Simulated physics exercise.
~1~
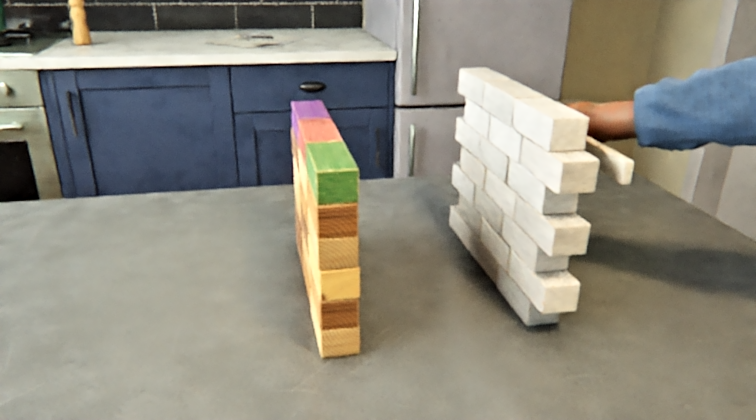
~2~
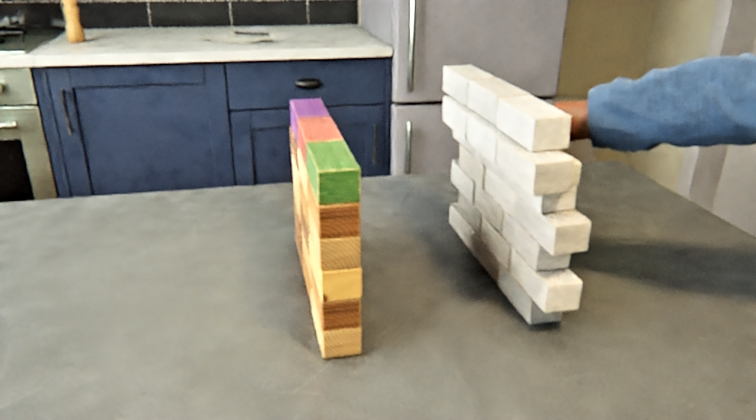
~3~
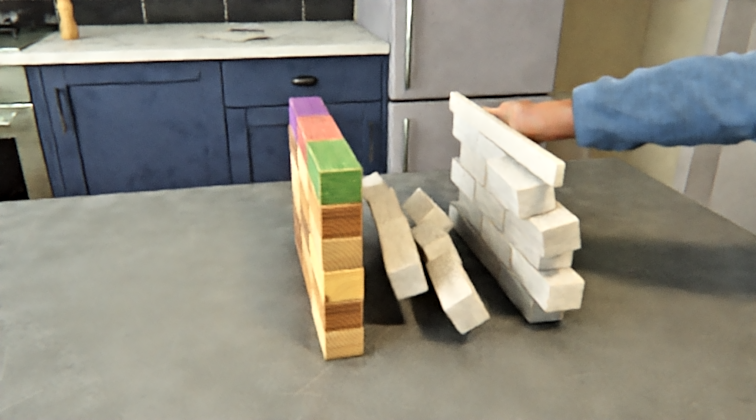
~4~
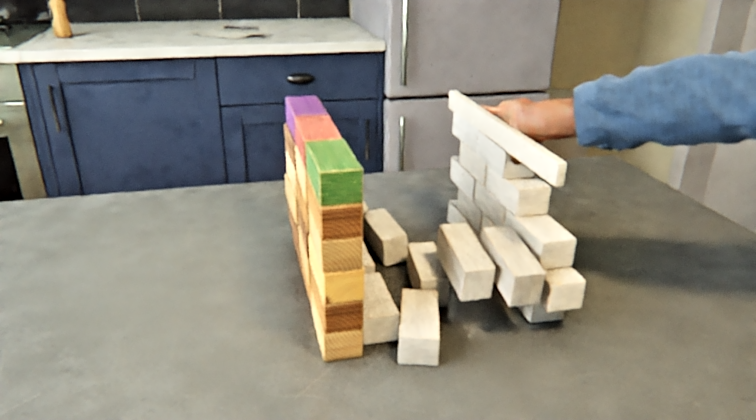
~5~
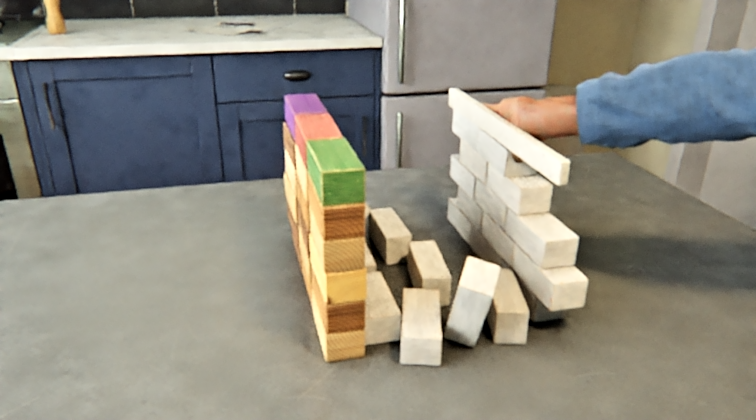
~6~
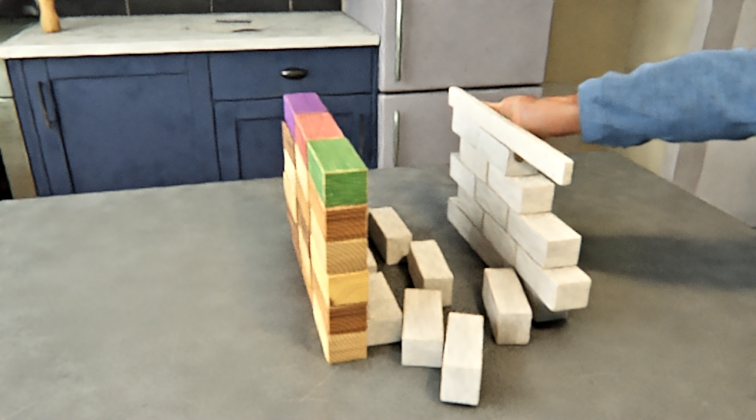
A hand pushes a batten into the pale block wall, toppling some blocks beside the standing coloured-topped wall.
